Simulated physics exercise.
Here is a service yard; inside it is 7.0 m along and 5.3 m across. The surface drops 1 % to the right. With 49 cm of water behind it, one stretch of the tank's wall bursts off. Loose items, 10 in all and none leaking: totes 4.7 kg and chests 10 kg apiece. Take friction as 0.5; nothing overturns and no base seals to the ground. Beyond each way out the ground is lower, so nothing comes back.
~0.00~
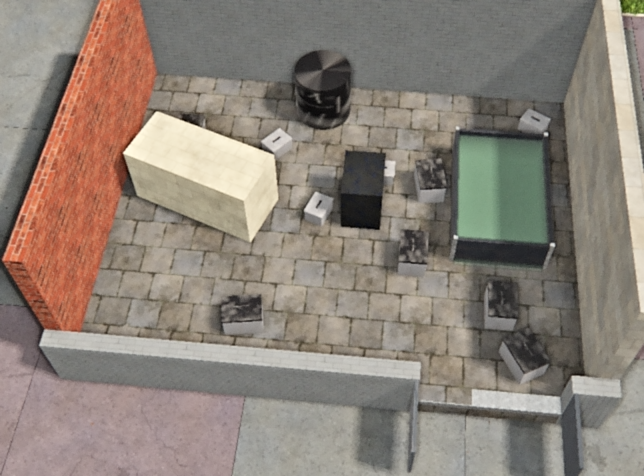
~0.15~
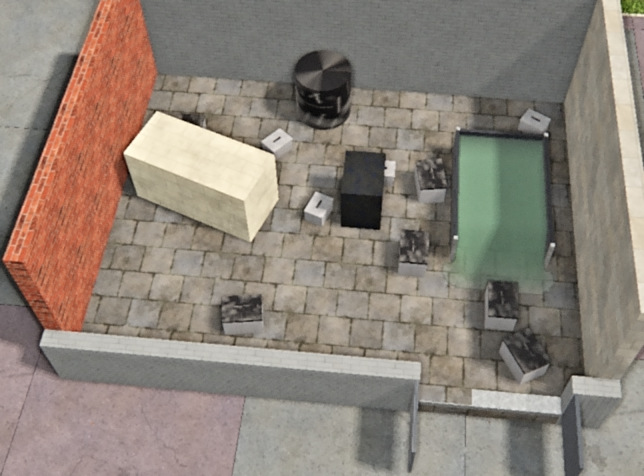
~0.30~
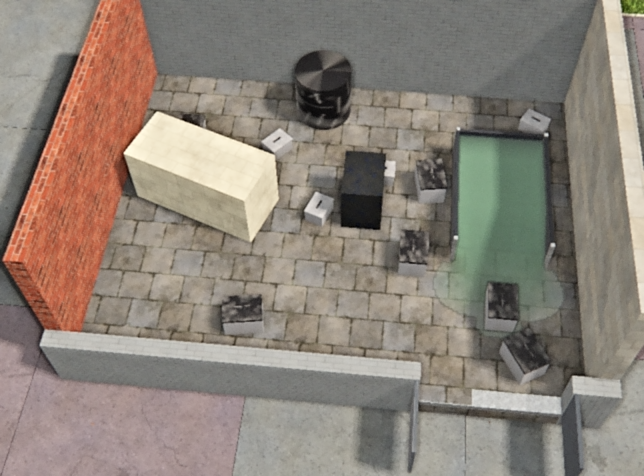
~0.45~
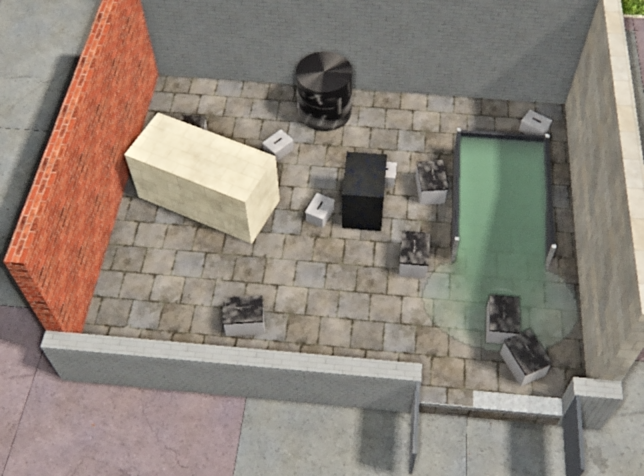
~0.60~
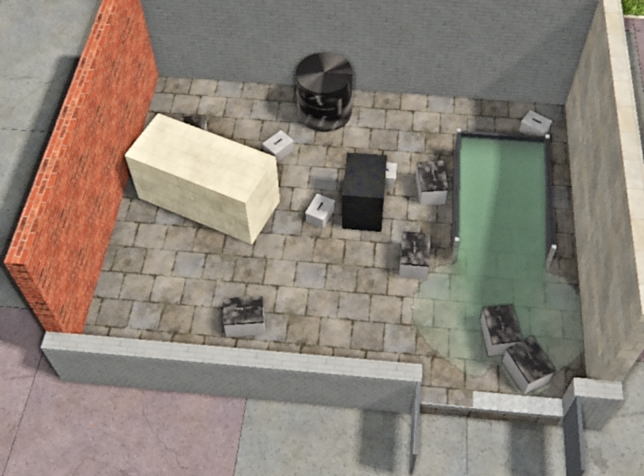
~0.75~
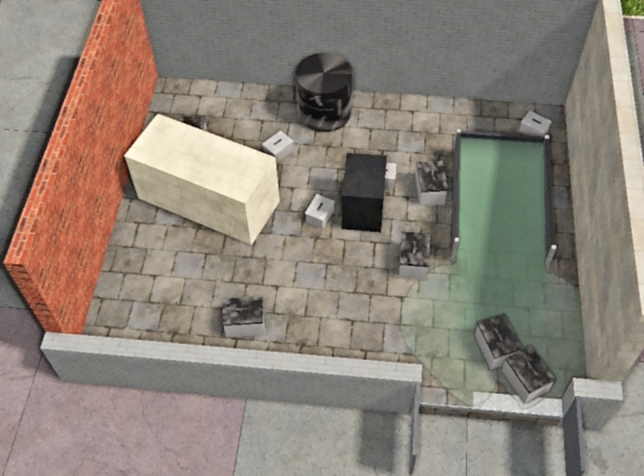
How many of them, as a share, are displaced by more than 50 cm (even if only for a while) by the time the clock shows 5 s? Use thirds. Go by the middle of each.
Share: Less than a third.
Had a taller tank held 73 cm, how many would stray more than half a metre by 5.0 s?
In that case 3 of them.
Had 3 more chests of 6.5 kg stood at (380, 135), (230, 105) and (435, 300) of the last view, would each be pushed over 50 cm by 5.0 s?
In turn: Less, under, more.
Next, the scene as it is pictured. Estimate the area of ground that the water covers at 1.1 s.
About 8.0 m2.
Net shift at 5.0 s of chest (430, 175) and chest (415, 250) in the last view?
In turn: 0 cm, 0 cm.
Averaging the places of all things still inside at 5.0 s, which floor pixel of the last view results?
Near (350, 198).
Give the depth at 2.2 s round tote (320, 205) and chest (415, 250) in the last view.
Roughly 0 and 0 cm.
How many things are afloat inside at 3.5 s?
I count 0.
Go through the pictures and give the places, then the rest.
In the first frame, a chest at (503, 299), on the bottom; a chest at (526, 350) rests on the ground; 2.6 m2 under water; 0 of 10 have shifted.
In the second frame, a chest at (503, 299) rests on the ground; a chest at (527, 350) rests on the ground; 3.3 m2 under water; 0 of 10 have shifted.
In the third frame, a chest at (503, 300) rests on the ground; a chest at (527, 350), on the bottom; water covers 4.0 m2; 0 of 10 have shifted.
In the fourth frame, a chest at (505, 313), on the bottom, 22 cm from its start; a chest at (528, 351) rests on the ground; water covers 4.9 m2; 1 of 10 have shifted.
In the fifth frame, a chest at (503, 324), on the bottom, 38 cm from its start; a chest at (530, 359), on the bottom, 10 cm from its start; 5.9 m2 under water; 2 of 10 have shifted.
In the sixth frame, a chest at (500, 335), on the bottom, 55 cm from its start; a chest at (530, 369), on the bottom, 24 cm from its start; water covers 6.8 m2; 2 of 10 have shifted.
After 1.1 s 2 of 10 are over 50 cm from their spots; 1 afloat.
After 2.2 s 2 of 10 are over 50 cm from their spots; 0 afloat.
After 3.5 s 2 of 10 are over 50 cm from their spots; 0 afloat.
After 5.0 s 2 of 10 are over 50 cm from their spots, and 2 have been at some point; 0 afloat.
